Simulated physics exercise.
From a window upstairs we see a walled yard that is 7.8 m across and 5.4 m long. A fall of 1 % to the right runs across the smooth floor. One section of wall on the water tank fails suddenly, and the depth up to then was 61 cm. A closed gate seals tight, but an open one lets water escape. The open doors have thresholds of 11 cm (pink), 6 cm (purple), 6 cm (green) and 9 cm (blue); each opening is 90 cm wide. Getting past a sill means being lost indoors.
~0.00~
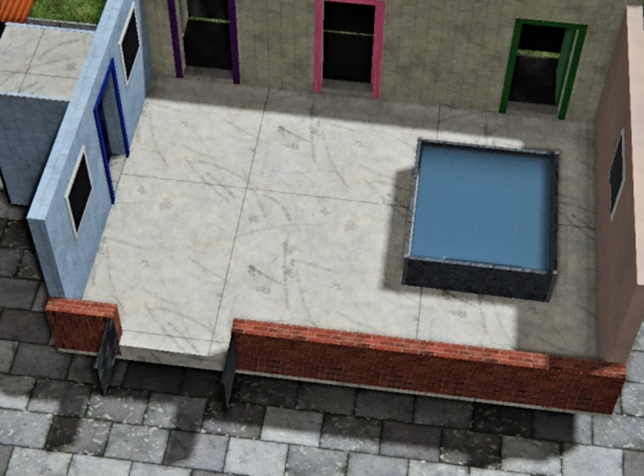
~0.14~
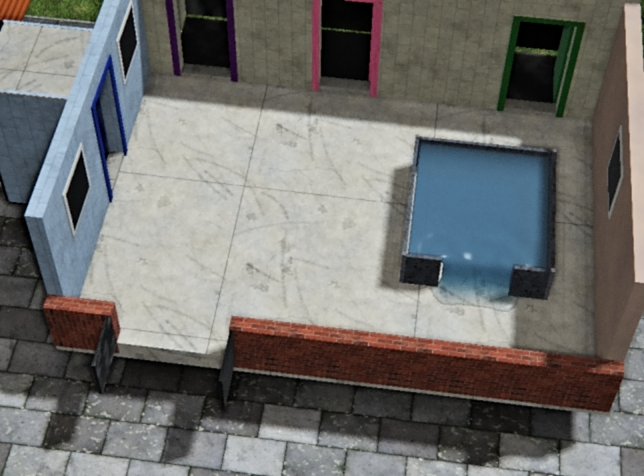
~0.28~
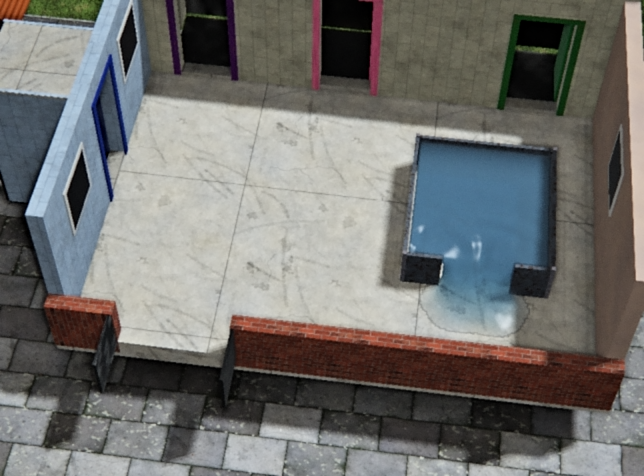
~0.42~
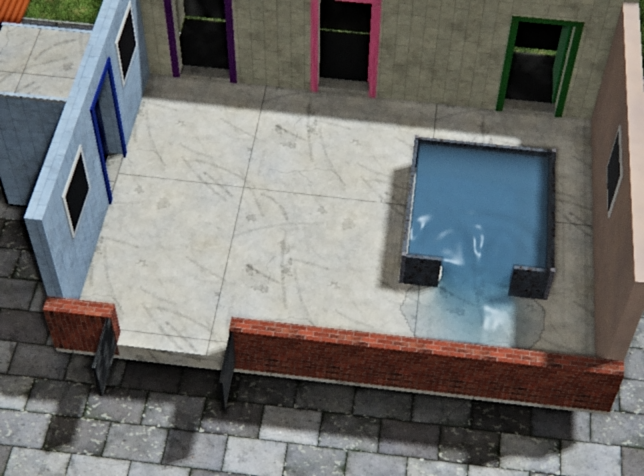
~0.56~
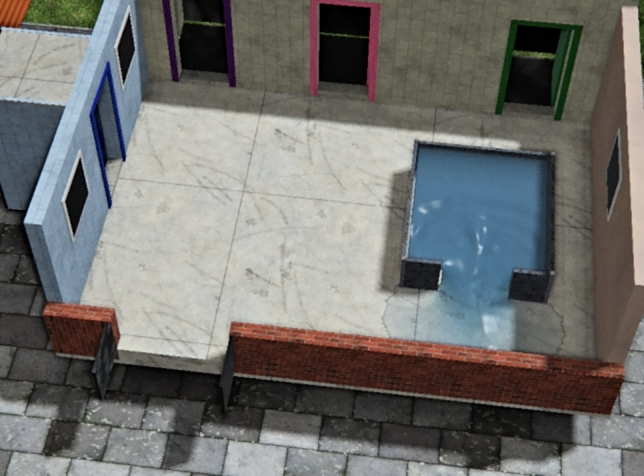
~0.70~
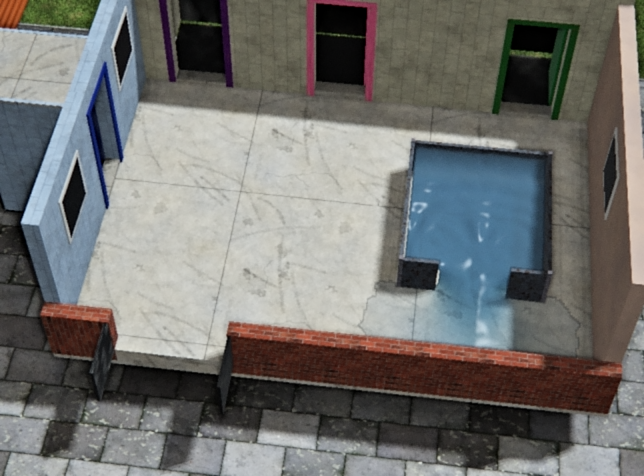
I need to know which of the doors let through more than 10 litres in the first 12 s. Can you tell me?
In the end the pink door remains within the limit; the purple door breaks the limit; the green door breaks the limit; the blue door remains within the limit.
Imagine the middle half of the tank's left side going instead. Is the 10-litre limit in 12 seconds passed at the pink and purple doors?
The pink door comes out less than that and the purple door more than that.
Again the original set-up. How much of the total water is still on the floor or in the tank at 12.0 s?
I'd put it at some 88 percent still there.
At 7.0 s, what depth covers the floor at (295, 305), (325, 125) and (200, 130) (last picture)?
Spot one 3 cm, spot two 2 cm, spot three 4 cm.
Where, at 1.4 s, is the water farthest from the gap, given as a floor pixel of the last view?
Around pixel (286, 354).
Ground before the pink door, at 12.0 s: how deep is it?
Depth: Approx. 8.5 cm.
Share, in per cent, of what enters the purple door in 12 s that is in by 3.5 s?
By that time, around 0 per cent.
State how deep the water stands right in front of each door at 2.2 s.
Depths in centimetres - pink: 0, purple: 0, green: 0, blue: 0.
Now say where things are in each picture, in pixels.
In the first frame, the water tank at (484, 207) is whole and still, 61 cm deep.
In the second frame, water pours out at (475, 281) and has run 0.6 m, to (512, 300); typically 6 cm deep outside, 61 cm at the water tank's back.
In the third frame, the front is at (507, 330), 0.9 m from the gap at (475, 280); 0.9 m2 of floor is under water; 61 cm left at the back of the water tank.
In the fourth frame, water pours out at (474, 282) and has run 1.3 m, to a hidden place; typically 7 cm deep outside, 61 cm at the water tank's back.
In the fifth frame, water pours out at (474, 285) and has run 1.7 m, to a hidden place; typically 6 cm deep outside, 61 cm at the water tank's back.
In the sixth frame, water pours out at (472, 284) and has run 2.0 m, to a hidden place; typically 6 cm deep outside, 59 cm at the water tank's back.
After 1.4 s water covers 10 % of the floor and is deepest (45 cm) near (582, 388); pink door not reached, purple door not reached, green door not reached, blue door not reached.
After 2.2 s water covers 25 % of the floor and is deepest (44 cm) near (582, 388); pink door not reached, purple door not reached, green door not reached, blue door not reached.
After 3.5 s water covers 50 % of the floor and is deepest (30 cm) near (582, 388); pink door not reached, purple door not reached, green door 6 cm at the sill, 1 L in, blue door not reached.
After 7.0 s water covers 95 % of the floor and is deepest (21 cm) near (577, 128); pink door 3 cm at the sill, 0 L in, purple door 9 cm at the sill, 3 L in, green door 14 cm at the sill, 97 L in, blue door 5 cm at the sill, 0 L in.
After 12.0 s water covers 95 % of the floor and is deepest (12 cm) near (578, 136); pink door 8 cm at the sill, 0 L in, purple door 7 cm at the sill, 33 L in, green door 10 cm at the sill, 177 L in, blue door 8 cm at the sill, 0 L in.
